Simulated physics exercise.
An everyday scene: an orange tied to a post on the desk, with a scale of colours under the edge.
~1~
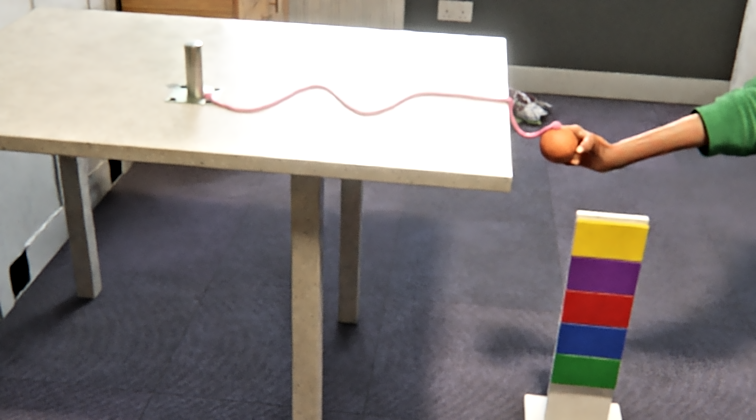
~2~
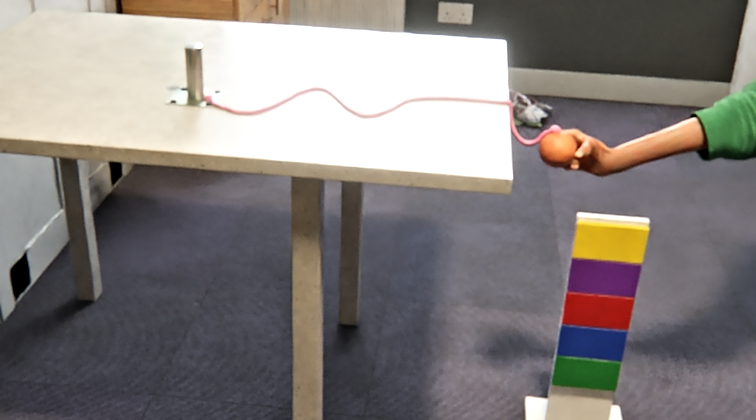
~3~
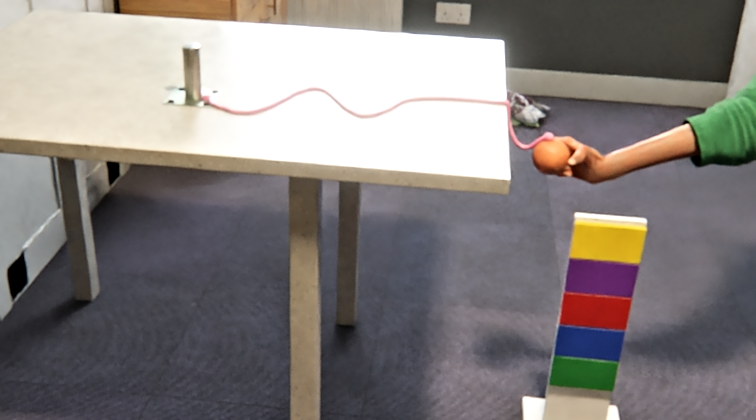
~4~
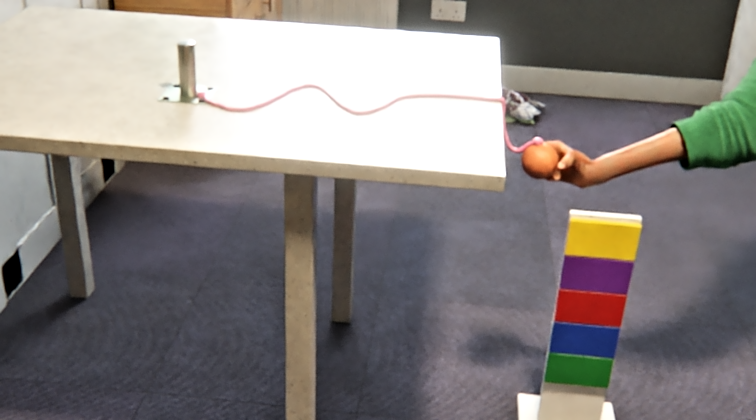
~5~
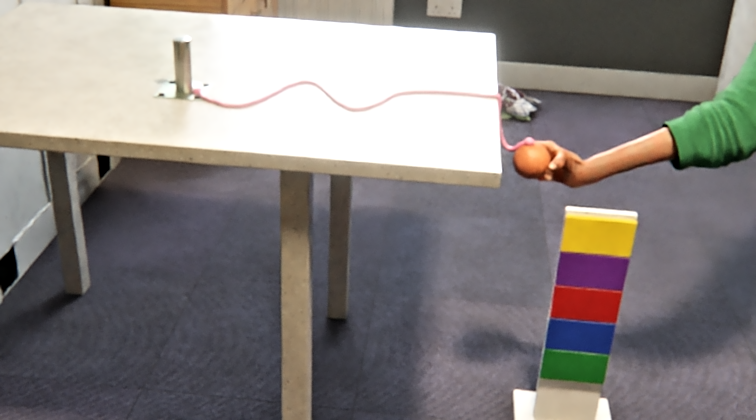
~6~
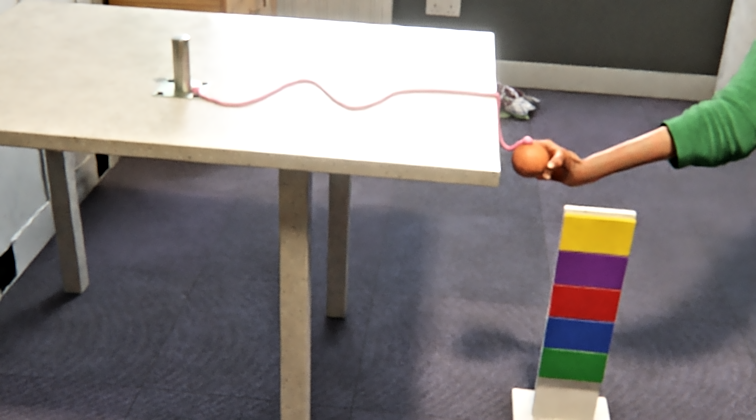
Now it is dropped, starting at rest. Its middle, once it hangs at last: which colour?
Colour: Red.
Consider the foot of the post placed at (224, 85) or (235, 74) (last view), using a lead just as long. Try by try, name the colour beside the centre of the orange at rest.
It comes out blue the first time and blue the second time.
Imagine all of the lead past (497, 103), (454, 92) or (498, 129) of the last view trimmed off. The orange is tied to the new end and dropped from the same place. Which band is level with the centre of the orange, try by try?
Going cut by cut, you'd get yellow, then above them all, then purple.
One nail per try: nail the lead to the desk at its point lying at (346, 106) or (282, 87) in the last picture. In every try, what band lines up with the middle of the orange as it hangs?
Each in turn comes out as yellow, purple.
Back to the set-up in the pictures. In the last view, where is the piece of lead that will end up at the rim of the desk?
(386, 97), give or take.
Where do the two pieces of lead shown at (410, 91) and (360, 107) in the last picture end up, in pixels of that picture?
First: (495, 140). Second: (457, 103).
A little later, orange near (458, 292); level with red.
Next, orange near (480, 302); level with red.
When it is over, orange near (475, 301); level with red. Its middle rests at the red band.
